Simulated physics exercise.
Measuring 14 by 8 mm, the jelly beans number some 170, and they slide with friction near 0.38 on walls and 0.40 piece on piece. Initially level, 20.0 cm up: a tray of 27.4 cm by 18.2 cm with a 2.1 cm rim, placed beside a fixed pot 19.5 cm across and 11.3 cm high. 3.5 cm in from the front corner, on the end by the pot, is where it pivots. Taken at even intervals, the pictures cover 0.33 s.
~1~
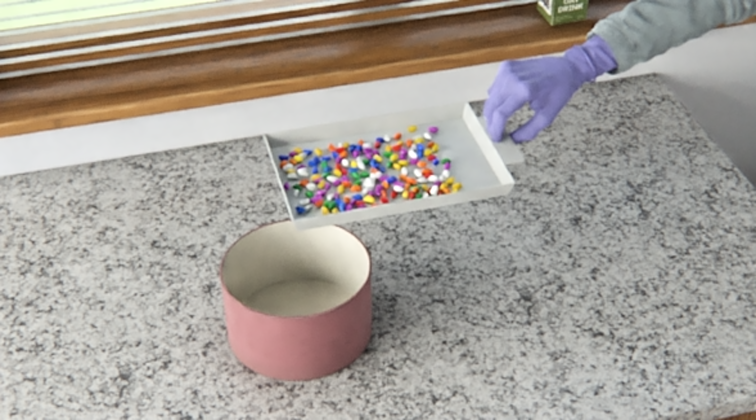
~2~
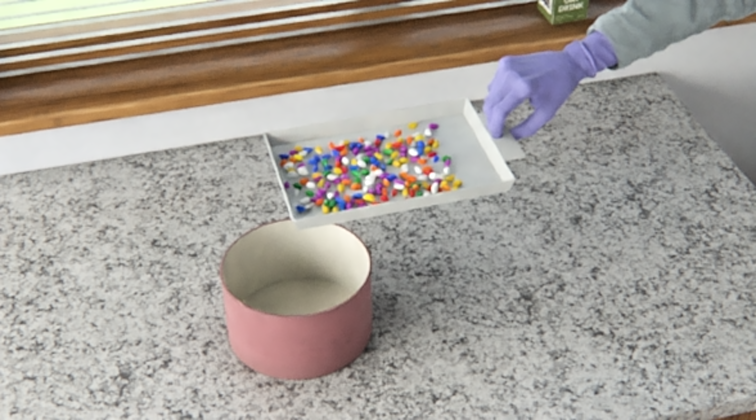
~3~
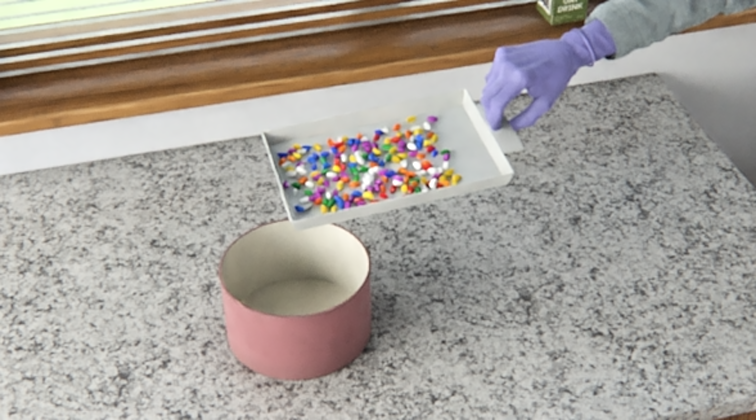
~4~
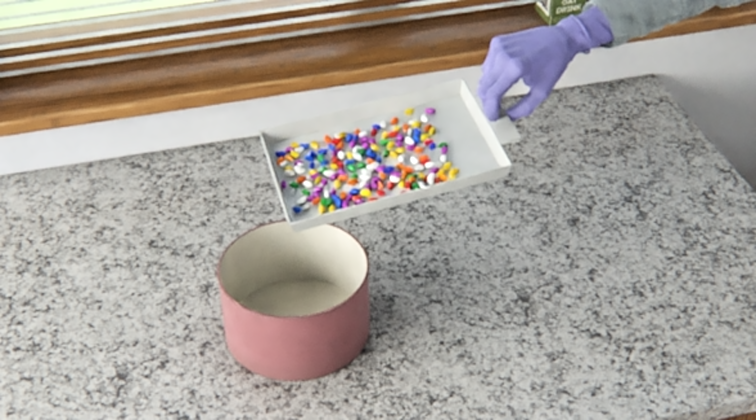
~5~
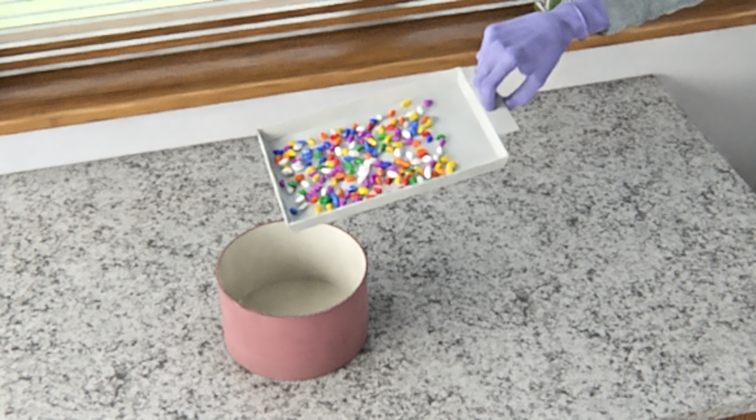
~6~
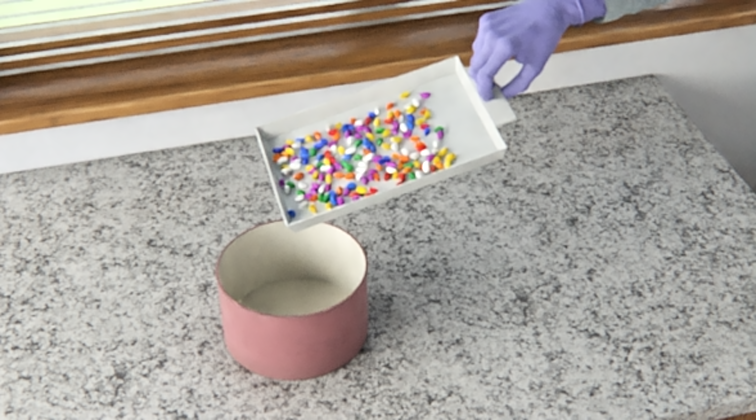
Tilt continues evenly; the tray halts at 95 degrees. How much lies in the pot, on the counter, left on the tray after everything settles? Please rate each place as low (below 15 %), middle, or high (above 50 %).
Pot: High, counter: Low, tray: Low.
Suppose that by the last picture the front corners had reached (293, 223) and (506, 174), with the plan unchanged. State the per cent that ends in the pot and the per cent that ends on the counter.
Pot 85; counter 15.
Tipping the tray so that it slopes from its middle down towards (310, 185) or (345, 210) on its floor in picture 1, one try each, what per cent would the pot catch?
Approximately 75 percent, then 95 percent.
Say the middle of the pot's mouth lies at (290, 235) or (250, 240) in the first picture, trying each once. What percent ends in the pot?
About 35 percent the first time and about 50 percent the second.
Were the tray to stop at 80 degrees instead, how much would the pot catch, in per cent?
I'd say close to 90 percent.
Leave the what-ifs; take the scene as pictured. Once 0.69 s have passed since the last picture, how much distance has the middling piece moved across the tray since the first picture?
Around 7 centimetres.
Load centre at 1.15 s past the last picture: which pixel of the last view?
Roughly (270, 213).
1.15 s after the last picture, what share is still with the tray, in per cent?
It's roughly 70 percent.
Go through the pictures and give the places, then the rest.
The first picture shows tray tilt 0 degrees, front corners at (297, 217) and (509, 181); middle of the pieces at (365, 174); pot at (296, 266).
The second picture shows tray tilt 1 degrees, front corners at (297, 217) and (509, 177); middle of the pieces at (365, 172).
The third picture shows tray tilt 4 degrees, front corners at (295, 218) and (508, 170), lowest corner left front; middle of the pieces at (364, 169).
The fourth picture shows tray tilt 7 degrees, front corners at (293, 219) and (505, 163), lowest corner left front; middle of the pieces at (362, 165).
The fifth picture shows tray tilt 11 degrees, front corners at (291, 220) and (502, 154), lowest corner left front; middle of the pieces at (360, 161).
The sixth picture shows tray tilt 15 degrees, front corners at (290, 221) and (500, 146), lowest corner left front; middle of the pieces at (358, 157); pot at (292, 265).
Then, 0.69 s after the last picture, tilt 52 degrees; the tray holds 100 %, the pot 0 %.
Then, 1.15 s after the last picture, tilt 77 degrees; the tray holds 70 %, the pot 15 %.
Then, 1.68 s after the last picture, tilt 95 degrees; the tray holds 0 %, the pot 95 %.
In the end, pot 100 %, counter 0 %, tray 0 %.
